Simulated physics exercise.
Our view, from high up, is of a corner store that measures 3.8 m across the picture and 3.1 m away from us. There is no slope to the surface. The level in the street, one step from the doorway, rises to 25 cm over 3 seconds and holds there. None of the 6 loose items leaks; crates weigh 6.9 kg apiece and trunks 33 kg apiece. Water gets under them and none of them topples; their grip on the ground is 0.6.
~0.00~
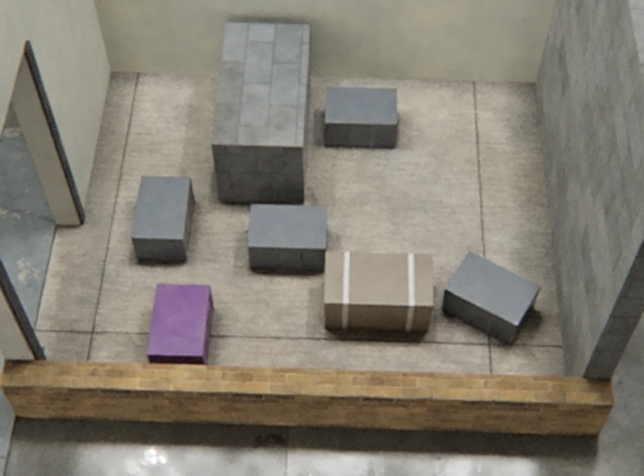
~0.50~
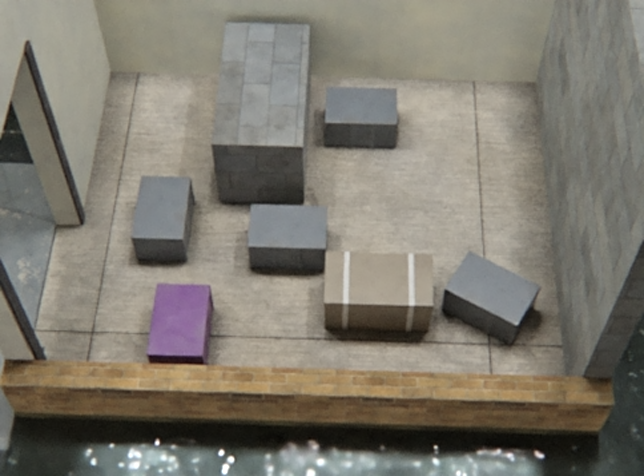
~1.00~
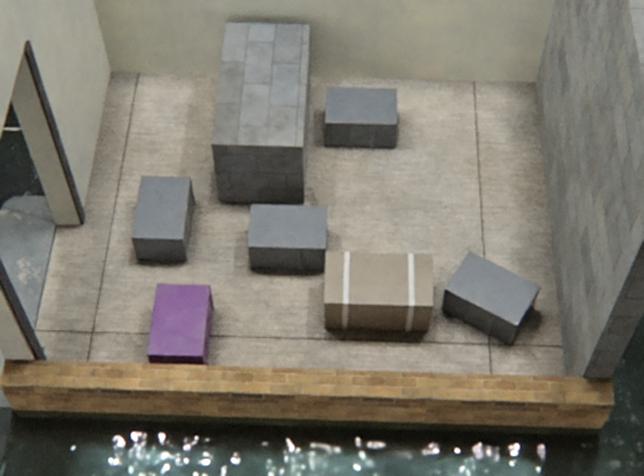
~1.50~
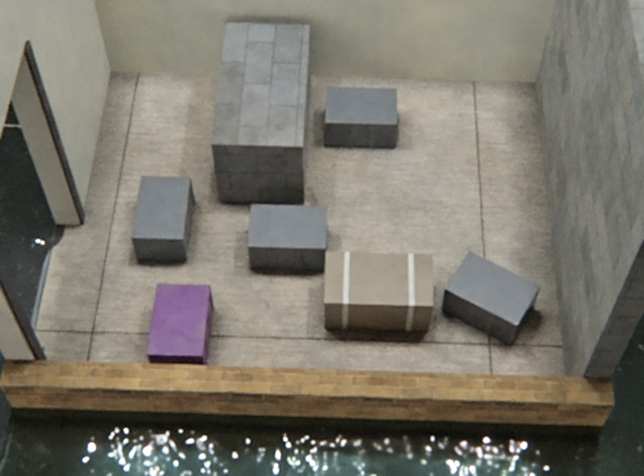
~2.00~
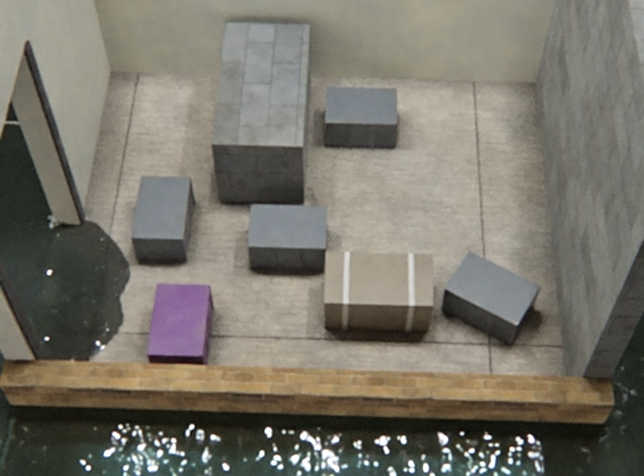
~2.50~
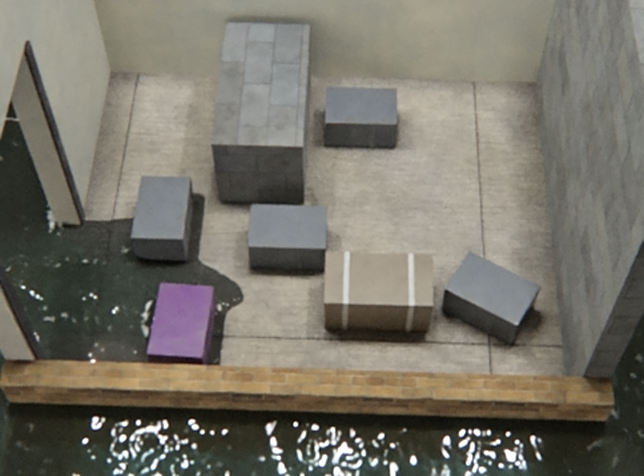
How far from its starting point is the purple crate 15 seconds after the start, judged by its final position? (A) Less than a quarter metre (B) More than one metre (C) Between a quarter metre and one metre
More than one metre.
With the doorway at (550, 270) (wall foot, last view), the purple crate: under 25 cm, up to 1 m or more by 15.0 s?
Result for the purple crate: Large displacement.
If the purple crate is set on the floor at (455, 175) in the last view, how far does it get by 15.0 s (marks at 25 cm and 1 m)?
It slides a little.
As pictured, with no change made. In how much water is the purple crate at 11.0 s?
The depth there is around 22 cm.
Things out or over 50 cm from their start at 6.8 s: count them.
It comes to 5.
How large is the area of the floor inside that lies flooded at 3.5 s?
That flooded area is roughly 4.0 m2.
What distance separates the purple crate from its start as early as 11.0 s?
About 300 cm.
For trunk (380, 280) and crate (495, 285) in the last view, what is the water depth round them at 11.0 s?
20 and 20 cm.
After 3.5 s the purple crate is near (281, 344), 0.8 m from its start, afloat; 1 afloat.
After 6.8 s the purple crate is near (518, 244), 2.6 m from its start, afloat; 5 afloat.
After 11.0 s the purple crate is near (431, 56), 3.1 m from its start, afloat; 6 afloat.
After 15.0 s the purple crate is near (346, 155), 1.8 m from its start, afloat; 6 afloat.
